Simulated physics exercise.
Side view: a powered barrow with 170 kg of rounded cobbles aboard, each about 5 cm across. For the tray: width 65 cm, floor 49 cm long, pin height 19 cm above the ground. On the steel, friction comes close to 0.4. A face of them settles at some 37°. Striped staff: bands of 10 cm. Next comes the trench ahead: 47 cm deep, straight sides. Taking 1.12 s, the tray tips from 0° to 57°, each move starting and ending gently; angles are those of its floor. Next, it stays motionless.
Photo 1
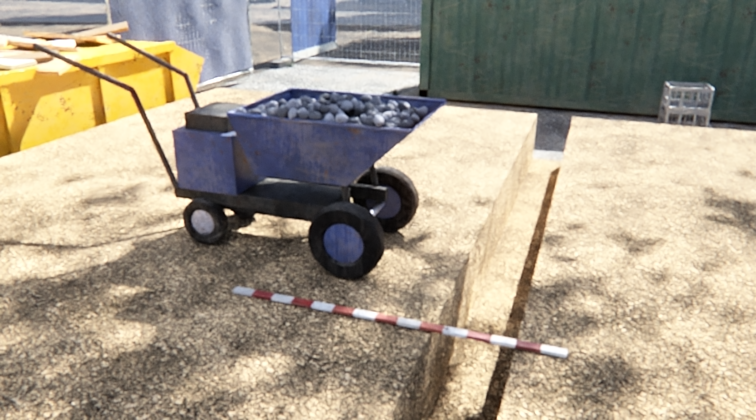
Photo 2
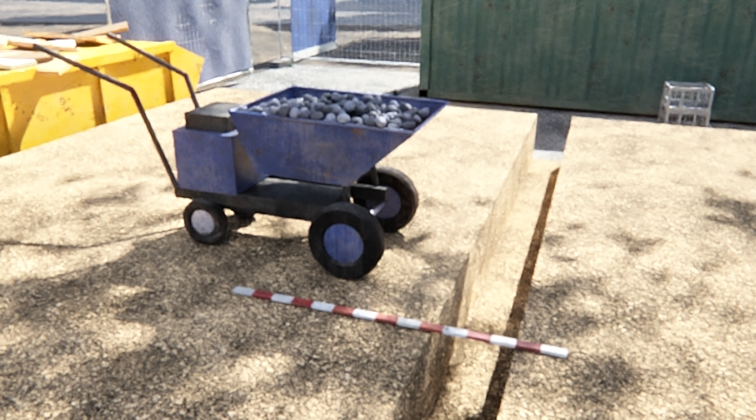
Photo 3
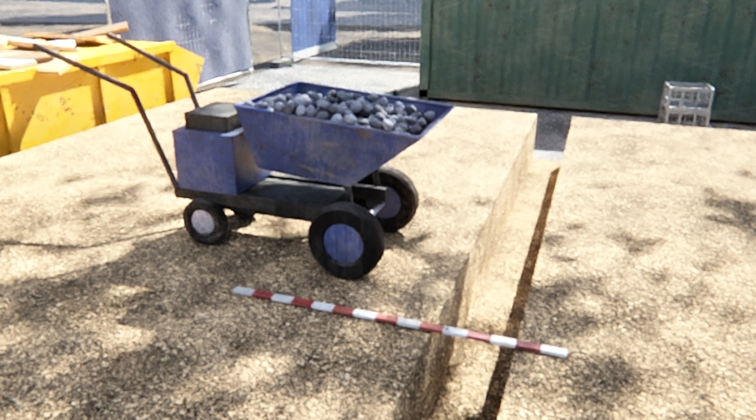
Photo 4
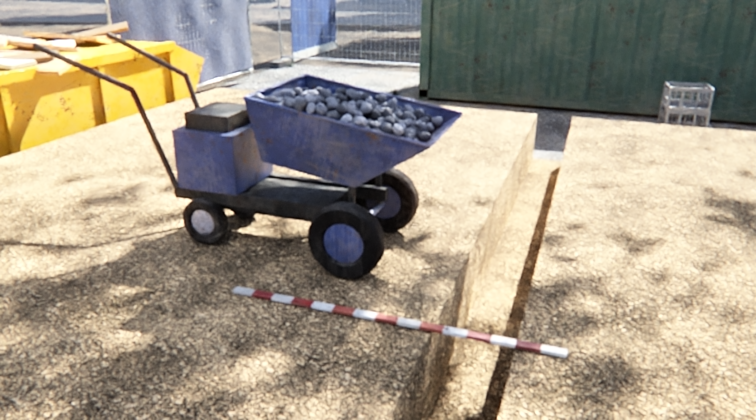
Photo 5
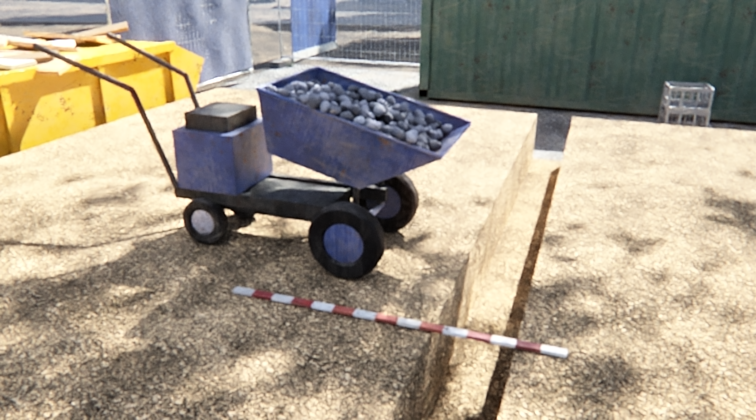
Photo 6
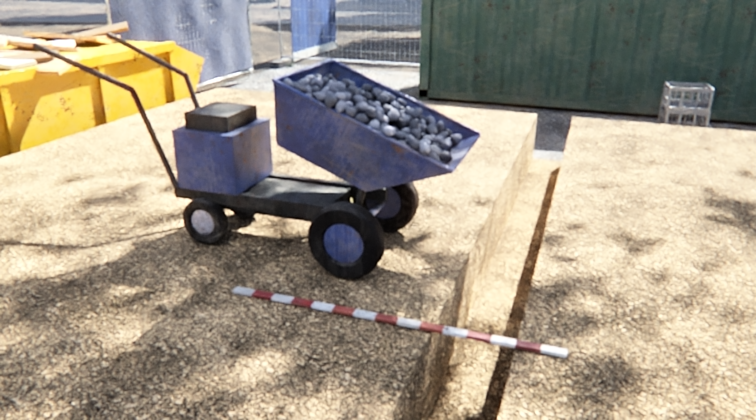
A blue powered barrow loaded with rounded grey stones stood still beside a narrow trench, and its tray slowly tilted forward to the right, the back end rising while the stones stayed aboard.
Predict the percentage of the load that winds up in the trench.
My prediction is about 67 per cent.
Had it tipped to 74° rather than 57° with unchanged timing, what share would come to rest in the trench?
Around 75 per cent would finish in the trench.
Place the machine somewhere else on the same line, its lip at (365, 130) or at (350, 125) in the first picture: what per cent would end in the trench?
First some 95, then 85 per cent.
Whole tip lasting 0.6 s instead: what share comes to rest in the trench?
Roughly 55 per cent.
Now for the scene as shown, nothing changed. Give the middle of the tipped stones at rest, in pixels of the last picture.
At about pixel (511, 331) in the last view.
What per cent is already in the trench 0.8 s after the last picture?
About 15 per cent by then.
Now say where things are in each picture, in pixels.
In the first picture, lip at (411, 132), floor tilted 0°, highest stones at (350, 101).
In the second picture, the tray is at 1°, its lip at (413, 134); the top of the load is at (337, 100).
In the third picture, the tray is at 4°, its lip at (420, 139); the top of the load is at (326, 98).
In the fourth picture, the tray is at 9°, its lip at (430, 147); the top of the load is at (326, 94).
In the fifth picture, the tray is at 15°, its lip at (441, 158); the top of the load is at (330, 89).
In the sixth picture, lip at (452, 172), floor tilted 22°, highest stones at (328, 83).
Then, 0.4 s after the last picture the floor is at 48°, 100 % in the tray; the foremost stones are at (483, 210).
Then, 0.8 s after the last picture the floor is at 57°, 78 % in the tray, 17 % in the trench, 5 % past the trench; the foremost stones are at (558, 283).
Then, 1.1 s after the last picture the floor is at 57°, 46 % in the tray, 28 % in the trench, 26 % past the trench; the foremost stones are at (664, 284).
Then, 3.0 s after the last picture the floor is at 57°, 3 % in the tray, 67 % in the trench, 30 % past the trench; the foremost stones are past the picture's edge.
